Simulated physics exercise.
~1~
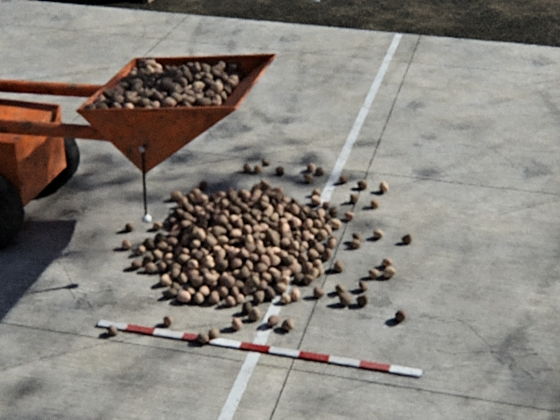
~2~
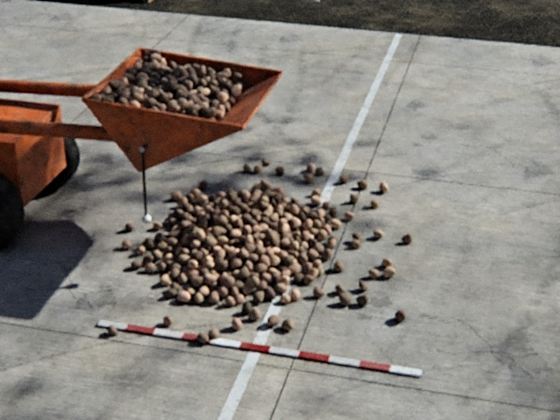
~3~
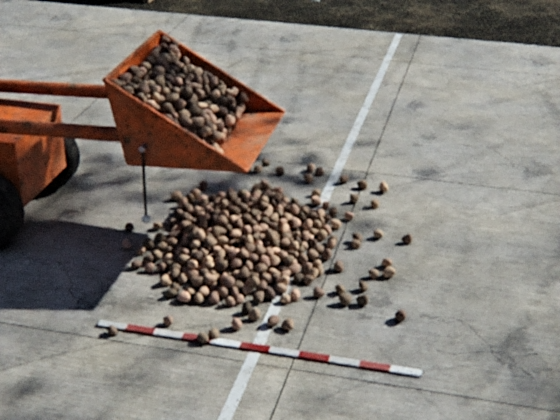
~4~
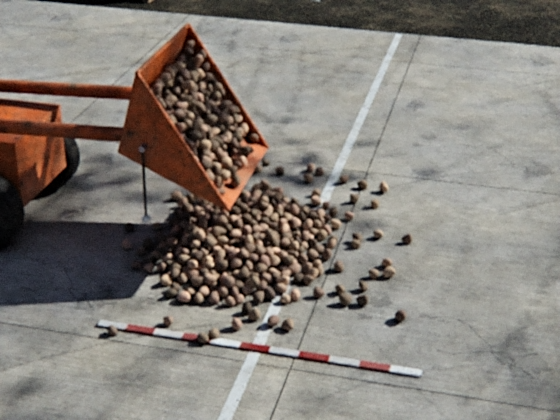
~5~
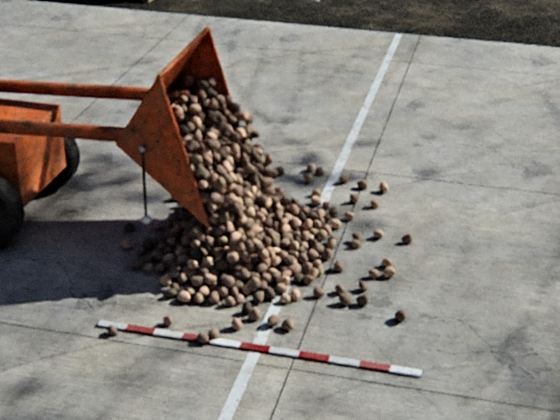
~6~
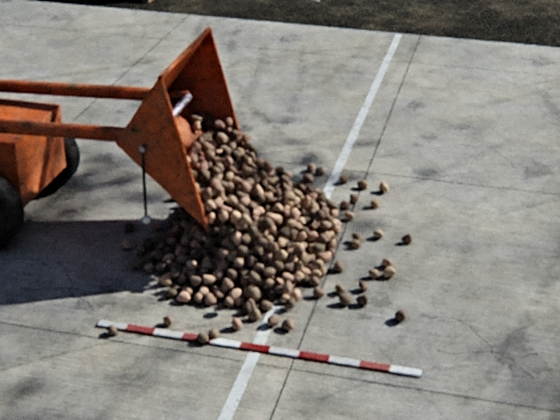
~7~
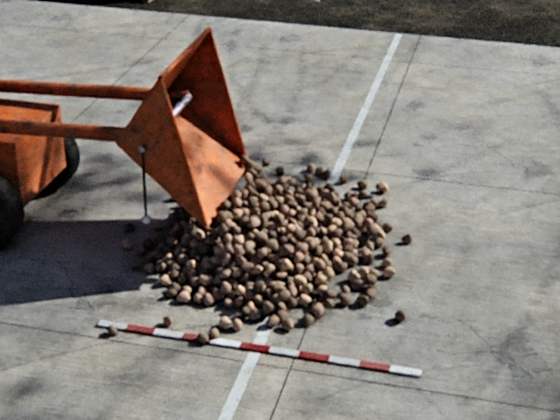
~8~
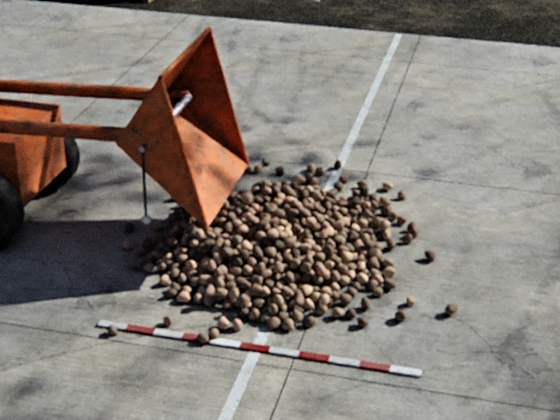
Orange loader bucket tipping its load of brown stones onto a loose pile, which spreads rightward across a painted white line.
